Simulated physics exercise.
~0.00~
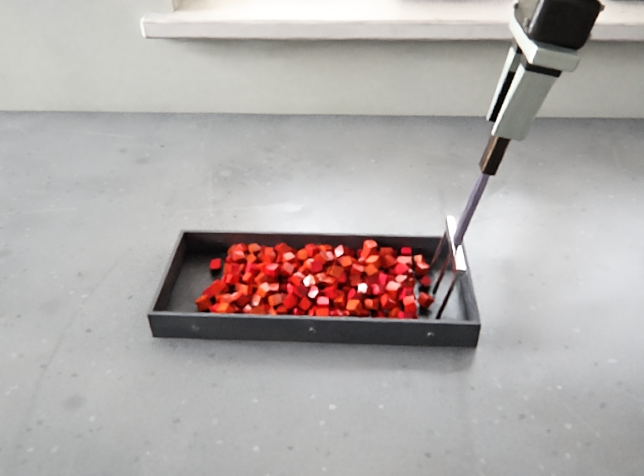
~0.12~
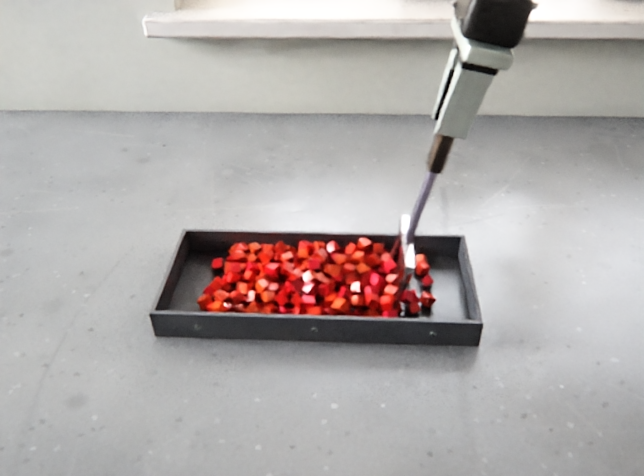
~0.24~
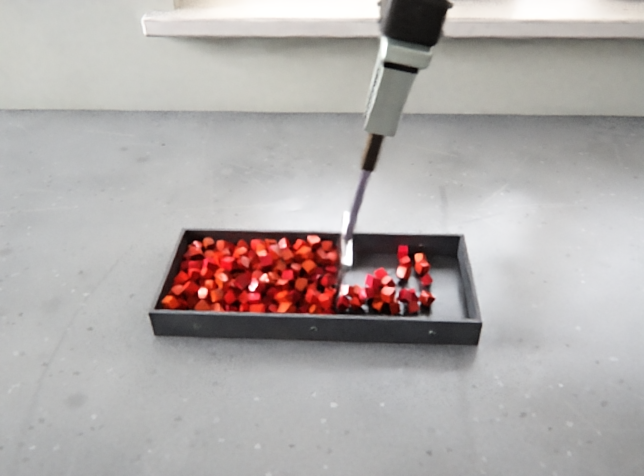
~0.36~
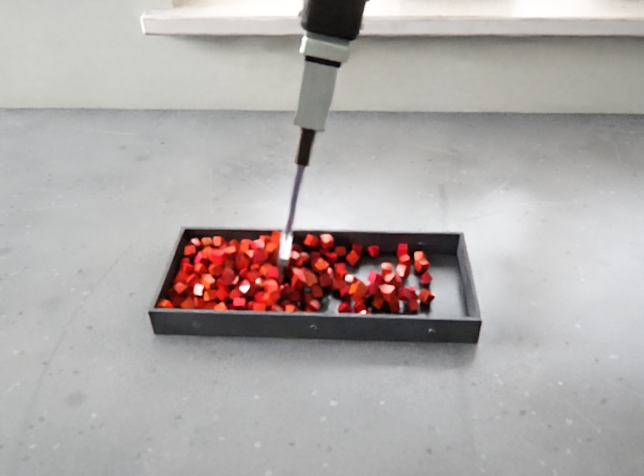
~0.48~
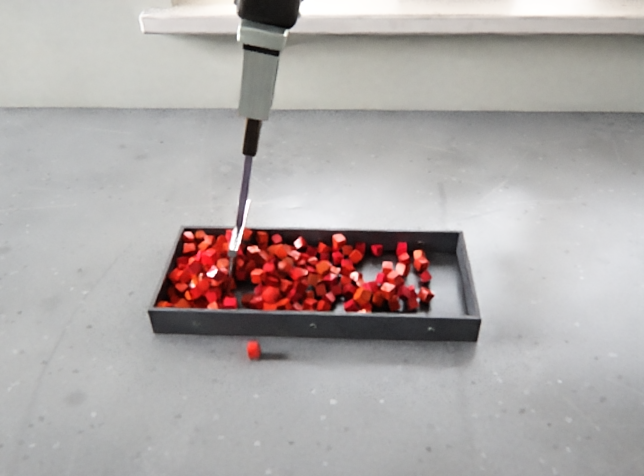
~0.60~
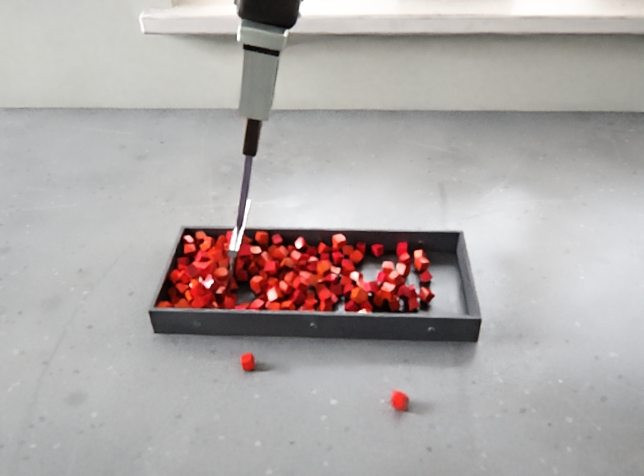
On a gray tabletop, an arm drags a comb left through red dice, spilling two.
